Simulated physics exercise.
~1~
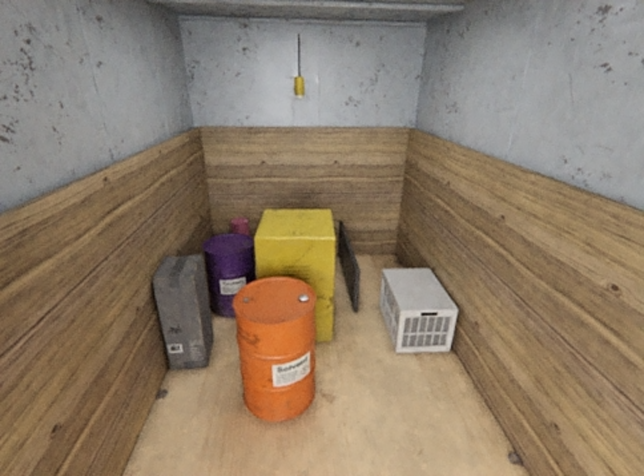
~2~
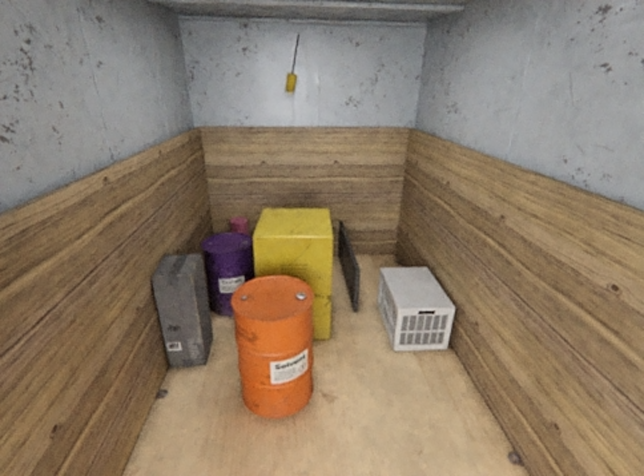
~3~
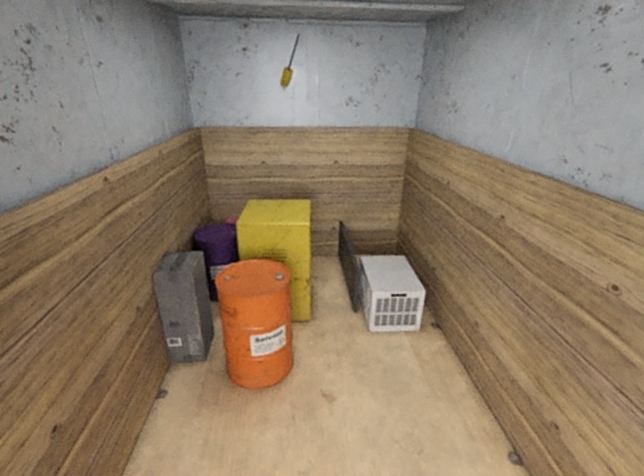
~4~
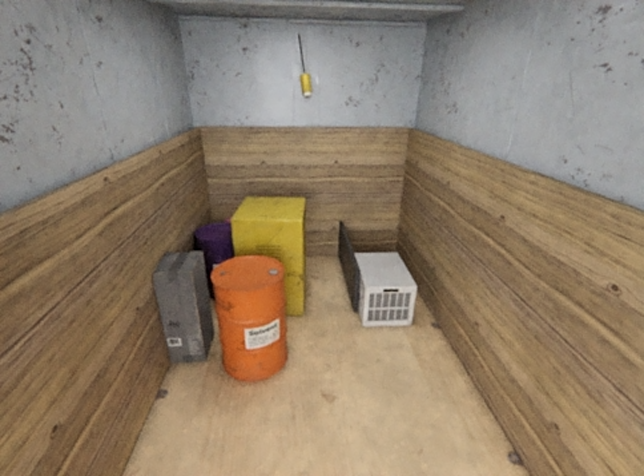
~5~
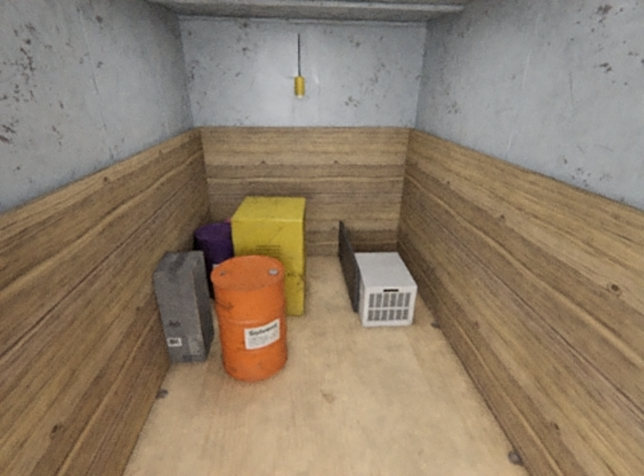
The yellow box, drums and white crate slide back and left, then stay upright and still.
